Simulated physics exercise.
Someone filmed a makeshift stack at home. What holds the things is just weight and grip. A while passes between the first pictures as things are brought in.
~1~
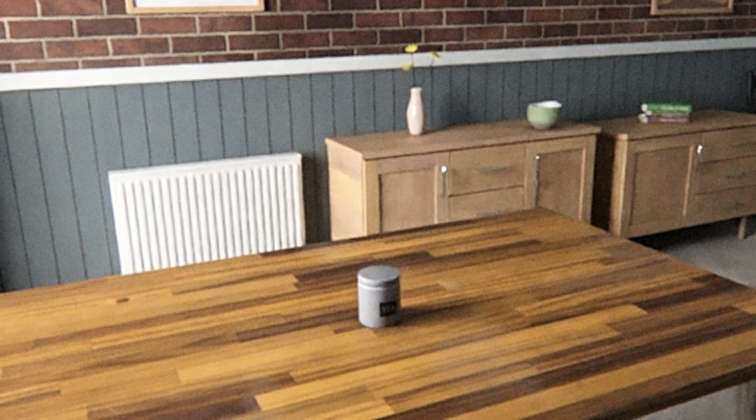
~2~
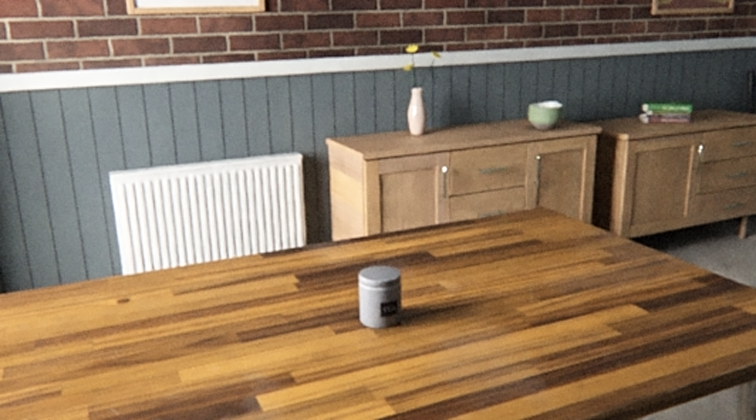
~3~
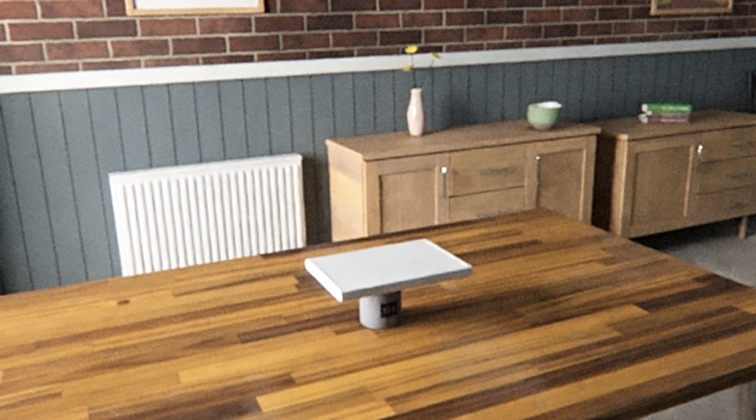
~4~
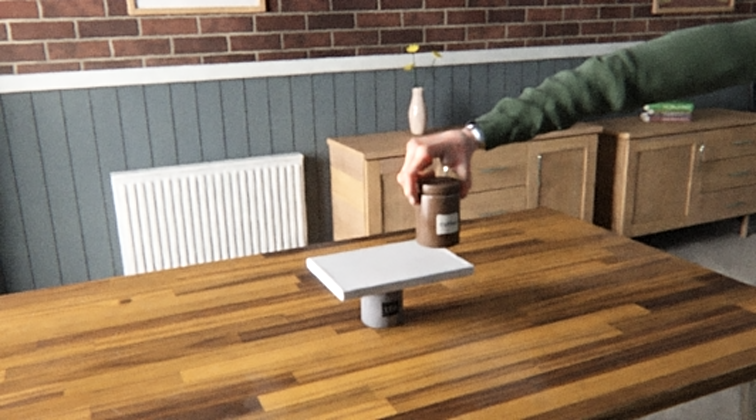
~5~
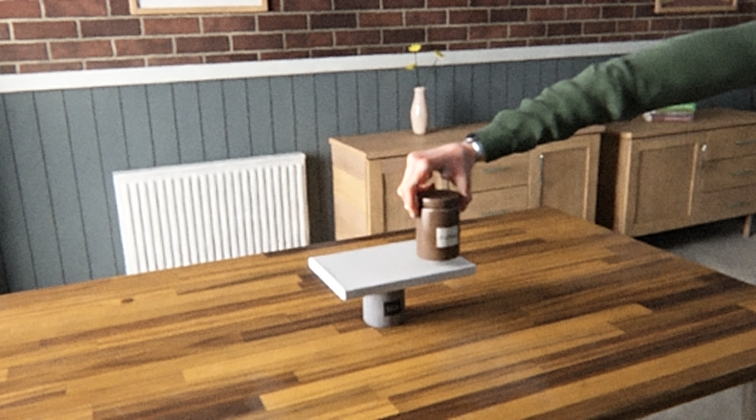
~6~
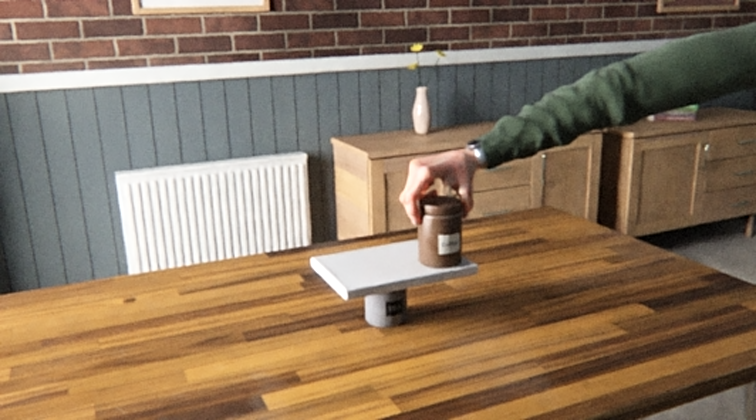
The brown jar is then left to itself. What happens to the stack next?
The stack tumbles over.
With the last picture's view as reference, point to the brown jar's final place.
Around (530, 295).
Then, 0.30 s after the last picture, brown jar now fallen; white lid tipped 46° from how it was.
Then, 0.40 s after the last picture, white lid tipped 56° from how it was.
Then, 0.80 s after the last picture, white lid tipped 33° from how it was.
At rest, fallen, brown jar; moved from the start, white lid; grey jar in place. Seen from the same camera at the end, brown jar near (530, 295). The stack gives way.
